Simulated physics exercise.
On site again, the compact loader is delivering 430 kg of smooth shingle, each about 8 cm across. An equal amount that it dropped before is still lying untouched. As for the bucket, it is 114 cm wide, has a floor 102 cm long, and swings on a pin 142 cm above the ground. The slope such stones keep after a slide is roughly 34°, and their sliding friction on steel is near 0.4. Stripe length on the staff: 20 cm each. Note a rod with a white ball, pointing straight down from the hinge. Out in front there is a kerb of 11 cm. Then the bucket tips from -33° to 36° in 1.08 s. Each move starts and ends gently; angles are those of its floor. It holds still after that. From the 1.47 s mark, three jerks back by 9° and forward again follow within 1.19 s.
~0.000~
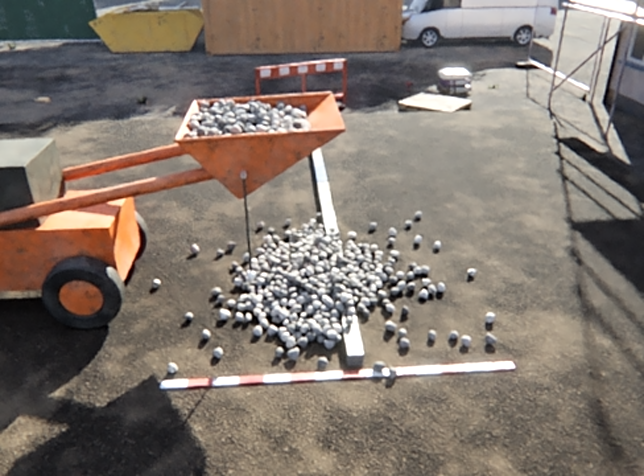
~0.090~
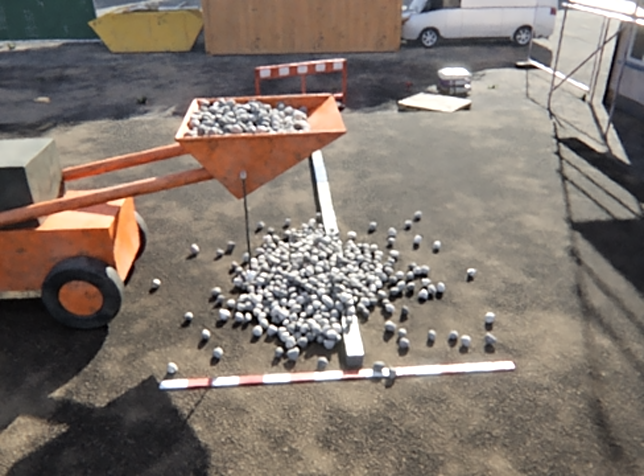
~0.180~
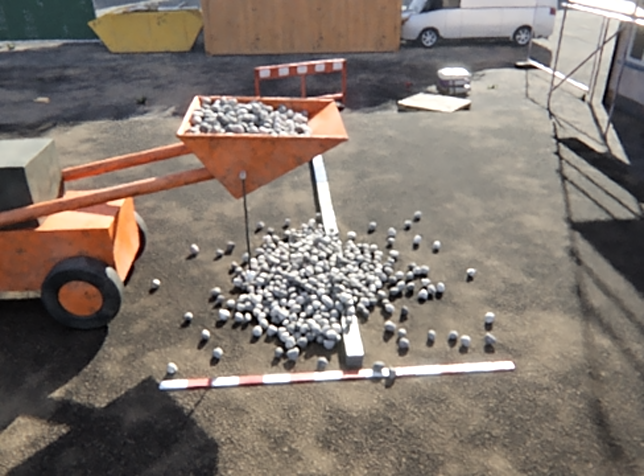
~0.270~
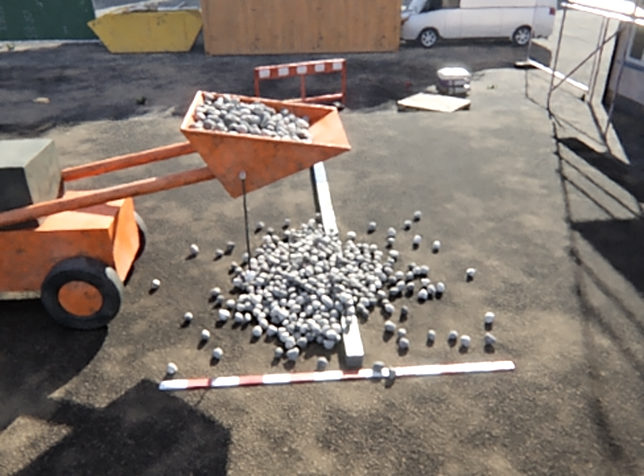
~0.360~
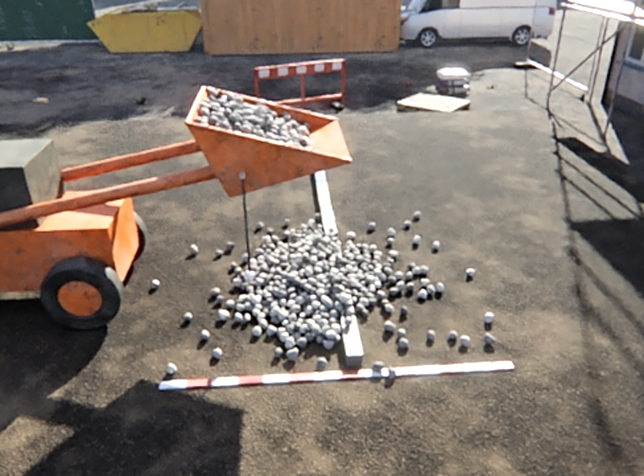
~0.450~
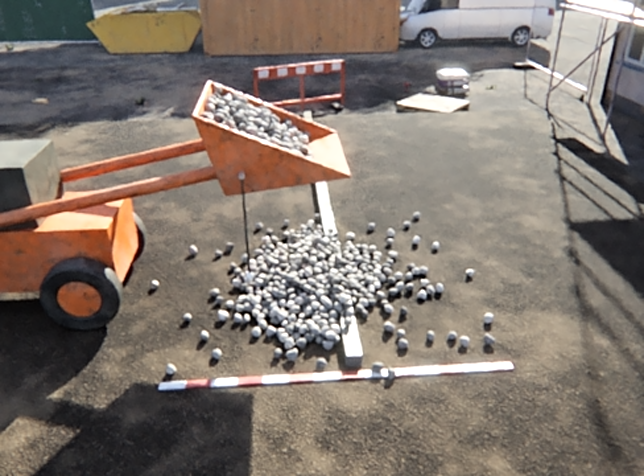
An orange loader's bucket of grey stones tilts forward to the right above a still pile.
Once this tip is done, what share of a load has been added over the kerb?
About 98 per cent.
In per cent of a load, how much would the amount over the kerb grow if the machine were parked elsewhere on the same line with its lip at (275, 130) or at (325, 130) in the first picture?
Some 50 percent, and then 90 percent.
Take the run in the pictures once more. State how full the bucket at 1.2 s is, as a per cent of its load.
Roughly 70 per cent remains inside.
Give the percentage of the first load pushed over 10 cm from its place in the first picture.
Estimate: 10 %, roughly.
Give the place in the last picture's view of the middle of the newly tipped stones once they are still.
Middle: Approx. (401, 273) px.
After 0.8 s the floor is at 25°; in per cent of one load, 100 in the bucket, 84 on this side of the kerb, 16 over the kerb; the foremost stones are at (449, 277).
After 1.2 s the floor is at 36°; in per cent of one load, 71 in the bucket, 106 on this side of the kerb, 23 over the kerb; the foremost stones are at (449, 277).
After 3.1 s the floor is at 36°; in per cent of one load, 0 in the bucket, 86 on this side of the kerb, 114 over the kerb; the foremost stones are at (514, 268).
After 5.8 s the floor is at 36°; in per cent of one load, 0 in the bucket, 86 on this side of the kerb, 114 over the kerb; the foremost stones are at (514, 268). Net gain over the kerb, 98.
